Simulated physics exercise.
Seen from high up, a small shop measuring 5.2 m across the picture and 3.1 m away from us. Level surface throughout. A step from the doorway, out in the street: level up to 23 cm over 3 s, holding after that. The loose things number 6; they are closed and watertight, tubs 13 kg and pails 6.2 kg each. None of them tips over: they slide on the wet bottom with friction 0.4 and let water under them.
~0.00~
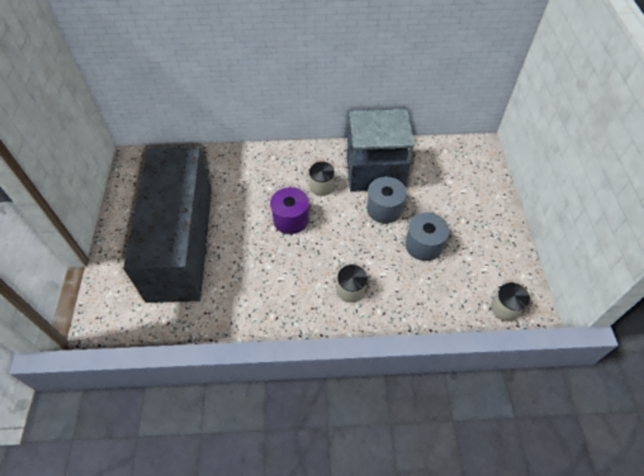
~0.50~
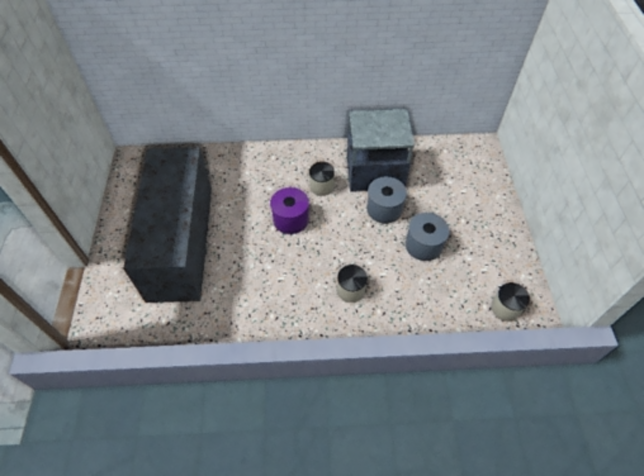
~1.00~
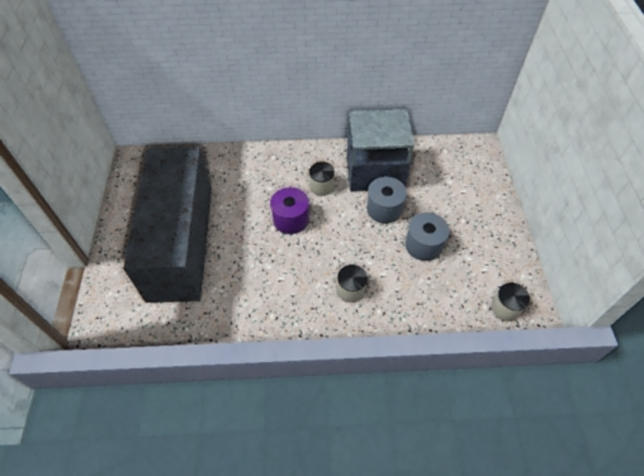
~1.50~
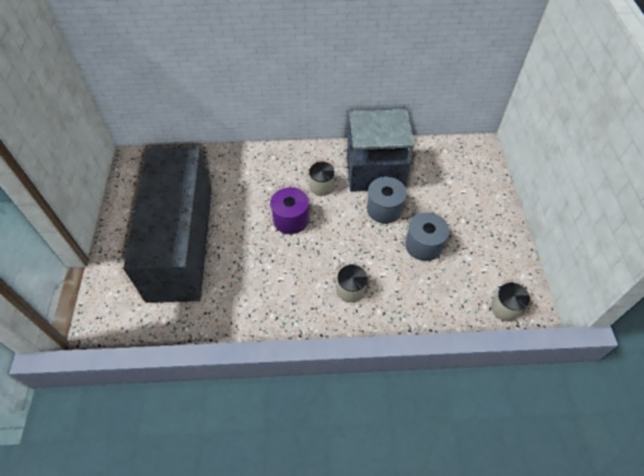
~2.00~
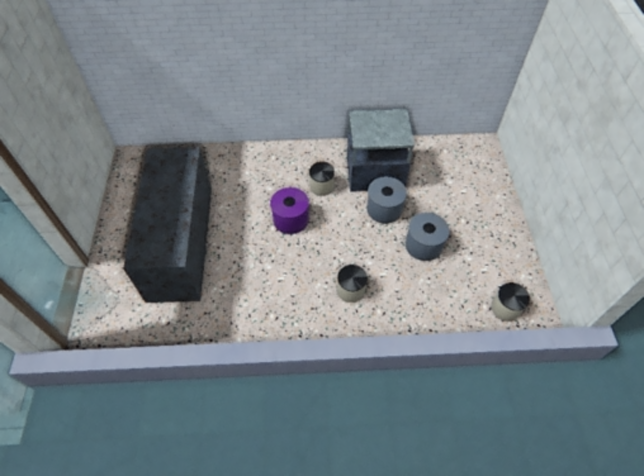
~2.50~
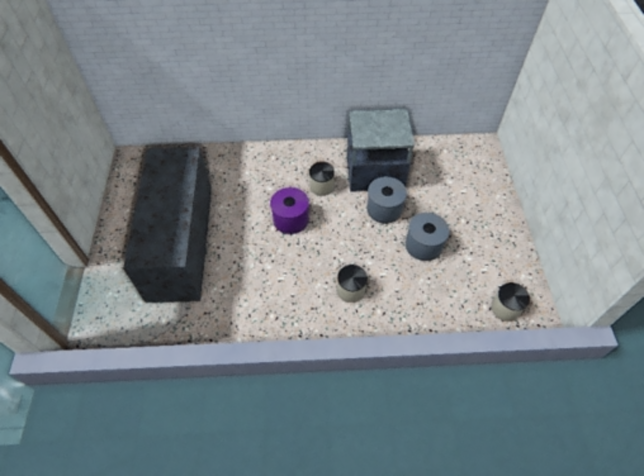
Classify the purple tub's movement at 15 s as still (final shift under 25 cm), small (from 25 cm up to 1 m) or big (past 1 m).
Small.
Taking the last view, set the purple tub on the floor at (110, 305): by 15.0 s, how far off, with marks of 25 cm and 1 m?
Answer: It covers a big distance.
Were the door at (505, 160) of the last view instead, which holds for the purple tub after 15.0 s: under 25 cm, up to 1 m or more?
Purple tub: Small shift.
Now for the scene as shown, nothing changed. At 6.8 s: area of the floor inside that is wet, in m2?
12 m2.
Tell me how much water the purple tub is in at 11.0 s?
About 6 cm.
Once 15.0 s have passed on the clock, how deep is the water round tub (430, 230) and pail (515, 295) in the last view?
Some 16 cm at the first, some 13 cm at the second.
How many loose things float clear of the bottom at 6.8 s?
At that point I count 0.
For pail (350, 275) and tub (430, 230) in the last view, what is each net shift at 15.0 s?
They've ended up 200 cm and 200 cm away, in that order.
After 3.5 s the purple tub is near (289, 202), 0.0 m from its start, aground; 0 afloat.
After 6.8 s the purple tub is near (289, 202), 0.0 m from its start, aground; 0 afloat.
After 11.0 s the purple tub is near (289, 203), 0.0 m from its start, aground; 4 afloat.
After 15.0 s the purple tub is near (254, 193), 0.4 m from its start, afloat; 6 afloat.
